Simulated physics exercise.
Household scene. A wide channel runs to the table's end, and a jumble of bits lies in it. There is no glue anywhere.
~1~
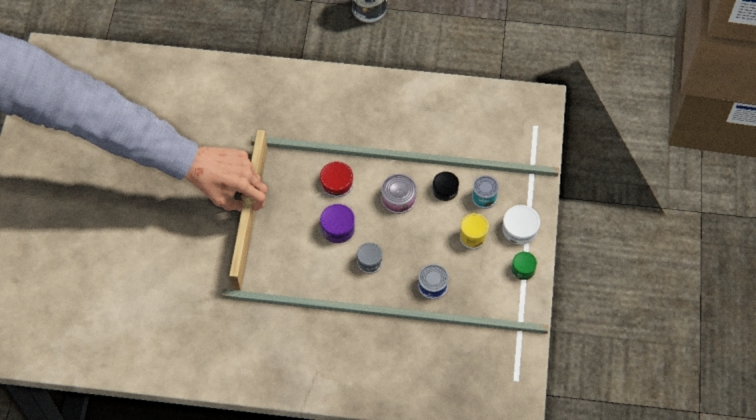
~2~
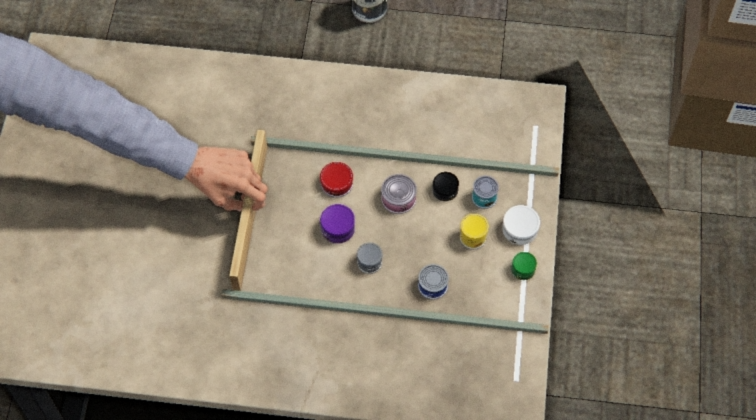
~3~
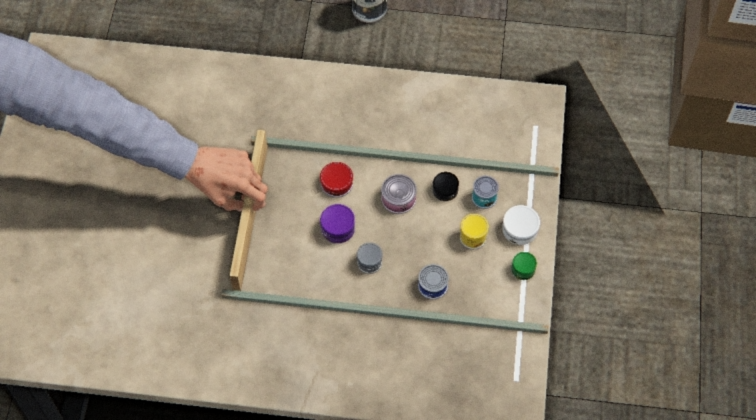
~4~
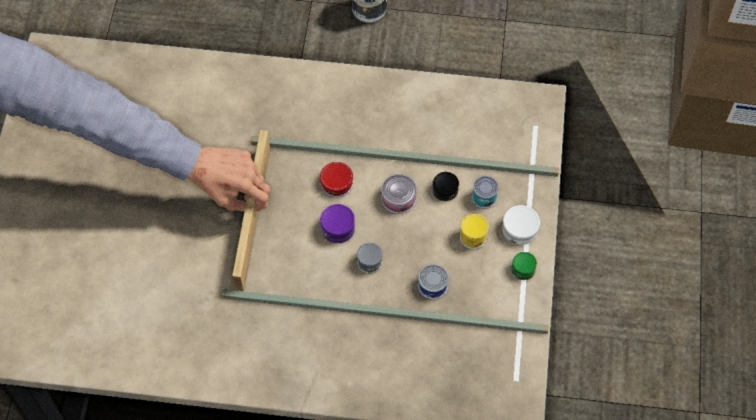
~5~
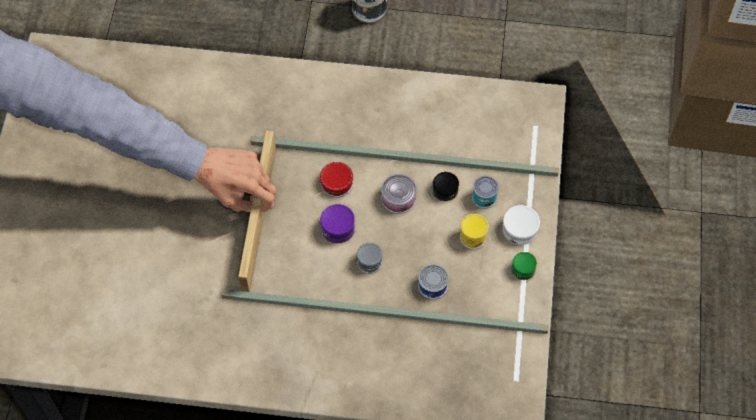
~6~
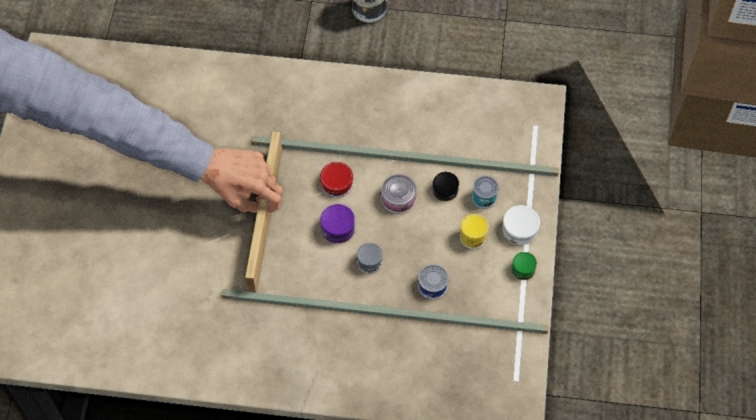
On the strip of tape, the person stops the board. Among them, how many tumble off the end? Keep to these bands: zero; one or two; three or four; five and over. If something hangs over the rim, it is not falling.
At least five are gone.
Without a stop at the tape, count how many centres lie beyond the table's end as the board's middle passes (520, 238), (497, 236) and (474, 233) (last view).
Result per place: 5; 1; 0.
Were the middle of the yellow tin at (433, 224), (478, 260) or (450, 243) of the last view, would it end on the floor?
Spot by spot, it drops away, then drops away, then drops away.
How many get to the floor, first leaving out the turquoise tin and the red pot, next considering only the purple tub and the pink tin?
The first count is 3 and the second is 3.
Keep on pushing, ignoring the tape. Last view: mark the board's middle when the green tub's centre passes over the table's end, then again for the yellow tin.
Roughly at (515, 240) and roughly at (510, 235).
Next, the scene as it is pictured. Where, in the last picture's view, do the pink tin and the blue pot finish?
The pink tin ends at (546, 220) and the blue pot at (537, 303).
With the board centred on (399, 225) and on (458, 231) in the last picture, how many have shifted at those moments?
At first I count 5, and then 9.
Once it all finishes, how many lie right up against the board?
Contact count: 5.
A little later, none off yet; green tub at rest near (524, 266); white tub at rest near (521, 225); turquoise tin at rest near (485, 192).
When it is over, the number that fall off is five or more; down, black tub, yellow tin, turquoise tin, white tub and green tub.
